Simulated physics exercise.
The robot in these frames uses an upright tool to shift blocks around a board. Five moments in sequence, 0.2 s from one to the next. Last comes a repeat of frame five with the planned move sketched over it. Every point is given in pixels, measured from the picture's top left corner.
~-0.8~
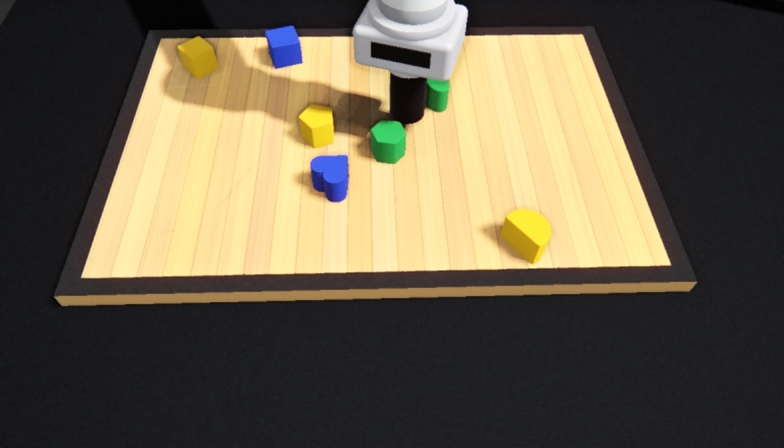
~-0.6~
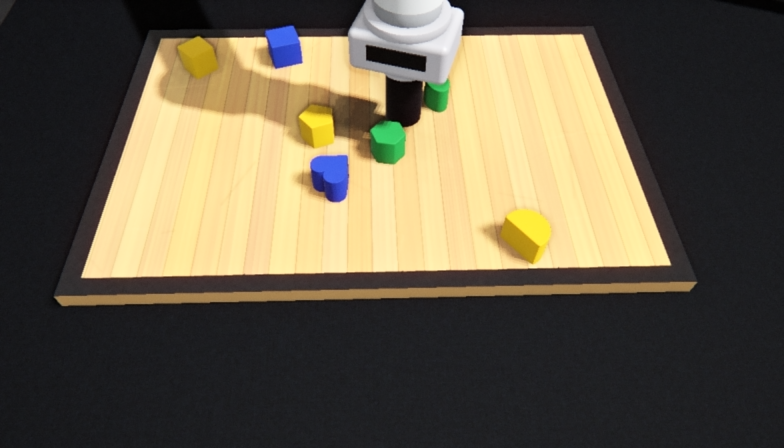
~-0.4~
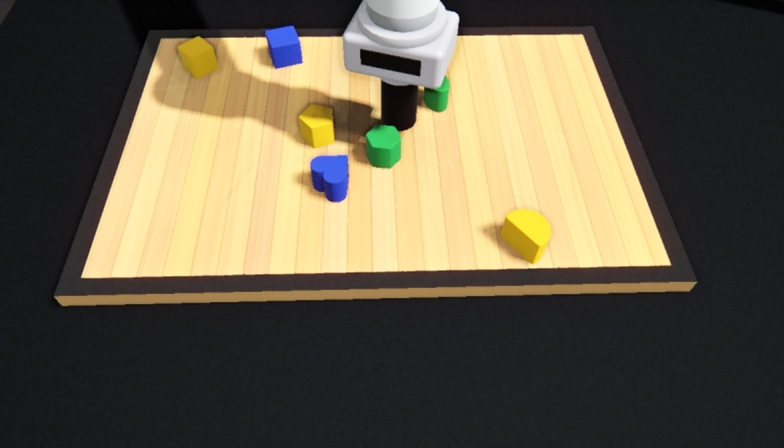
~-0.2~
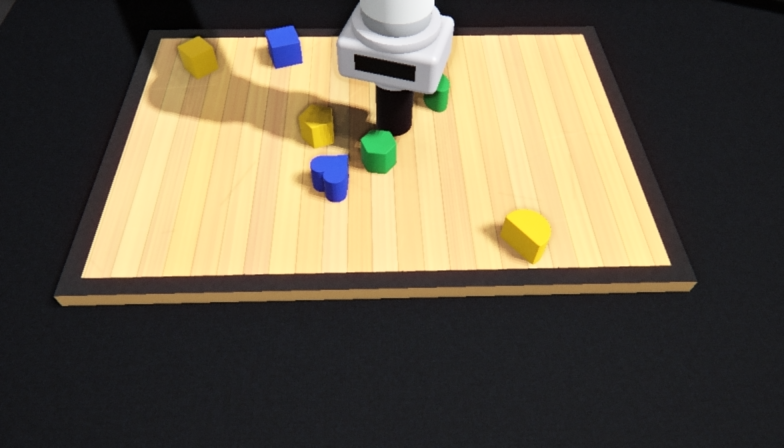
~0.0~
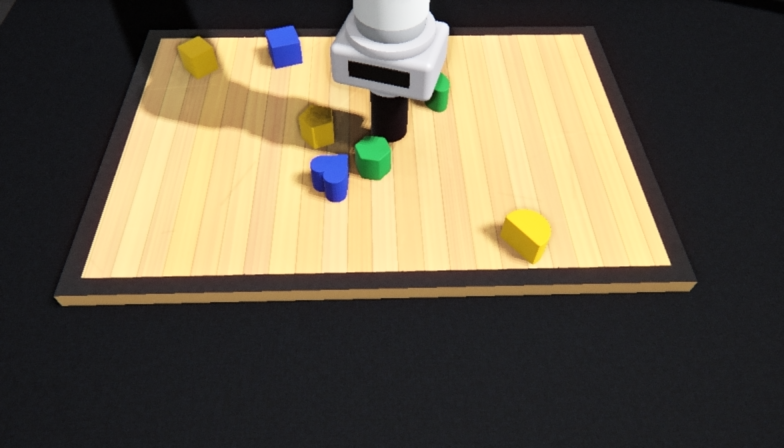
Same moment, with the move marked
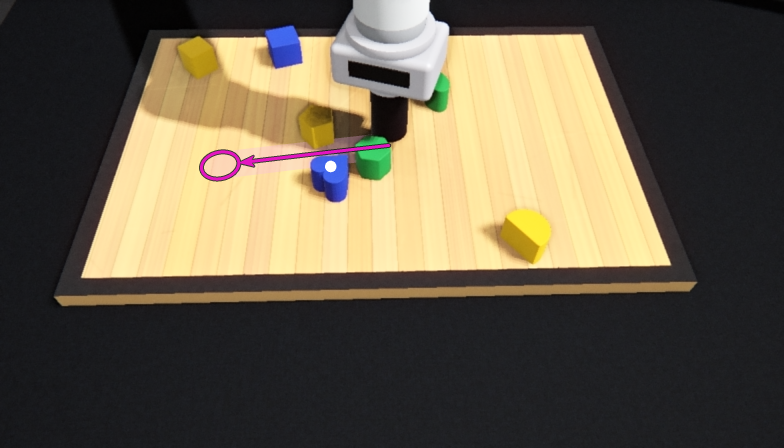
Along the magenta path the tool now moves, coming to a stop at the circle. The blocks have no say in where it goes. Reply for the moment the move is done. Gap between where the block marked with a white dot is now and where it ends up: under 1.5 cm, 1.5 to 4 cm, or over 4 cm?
It ends under 1.5 cm away.
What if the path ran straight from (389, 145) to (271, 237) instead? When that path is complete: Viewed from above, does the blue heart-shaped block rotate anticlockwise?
Answer: No.
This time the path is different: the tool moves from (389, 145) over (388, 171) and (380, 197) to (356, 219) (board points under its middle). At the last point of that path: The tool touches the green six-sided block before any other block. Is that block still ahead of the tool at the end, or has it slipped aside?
The tool pushes it to the end.
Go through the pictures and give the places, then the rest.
In the first frame, tool tip at (407, 113); block tops, yellow pentagonal block at (317, 115); blue heart-shaped block at (331, 166); green six-sided block at (389, 131); green elliptical block at (438, 80).
In the second frame, tool at (403, 116); blocks unchanged.
In the third frame, tool at (399, 119); green six-sided block at (384, 136).
In the fourth frame, tool at (394, 124); green six-sided block at (379, 141).
In the fifth frame, tool at (389, 130); yellow pentagonal block at (317, 115); blue heart-shaped block at (331, 166); green six-sided block at (373, 147); green elliptical block at (438, 80).
Path on the board, in a line from (389, 145) to (220, 165); the dot is on the blue heart-shaped block.
On the path given first. One third of the way, tool at (332, 137); yellow pentagonal block at (307, 113), turned 25° clockwise; blue heart-shaped block at (326, 172), turned 15° clockwise; green six-sided block at (360, 154), turned 45° anticlockwise.
Two thirds of the way, tool at (275, 143); yellow pentagonal block at (292, 111), turned 85° clockwise; blue heart-shaped block at (326, 172), turned 15° clockwise; green six-sided block at (360, 154), turned 45° anticlockwise.
At the end, tool at (215, 150); yellow pentagonal block at (292, 111), turned 85° clockwise; blue heart-shaped block at (326, 172), turned 15° clockwise; green six-sided block at (360, 154), turned 45° anticlockwise; green elliptical block in place.
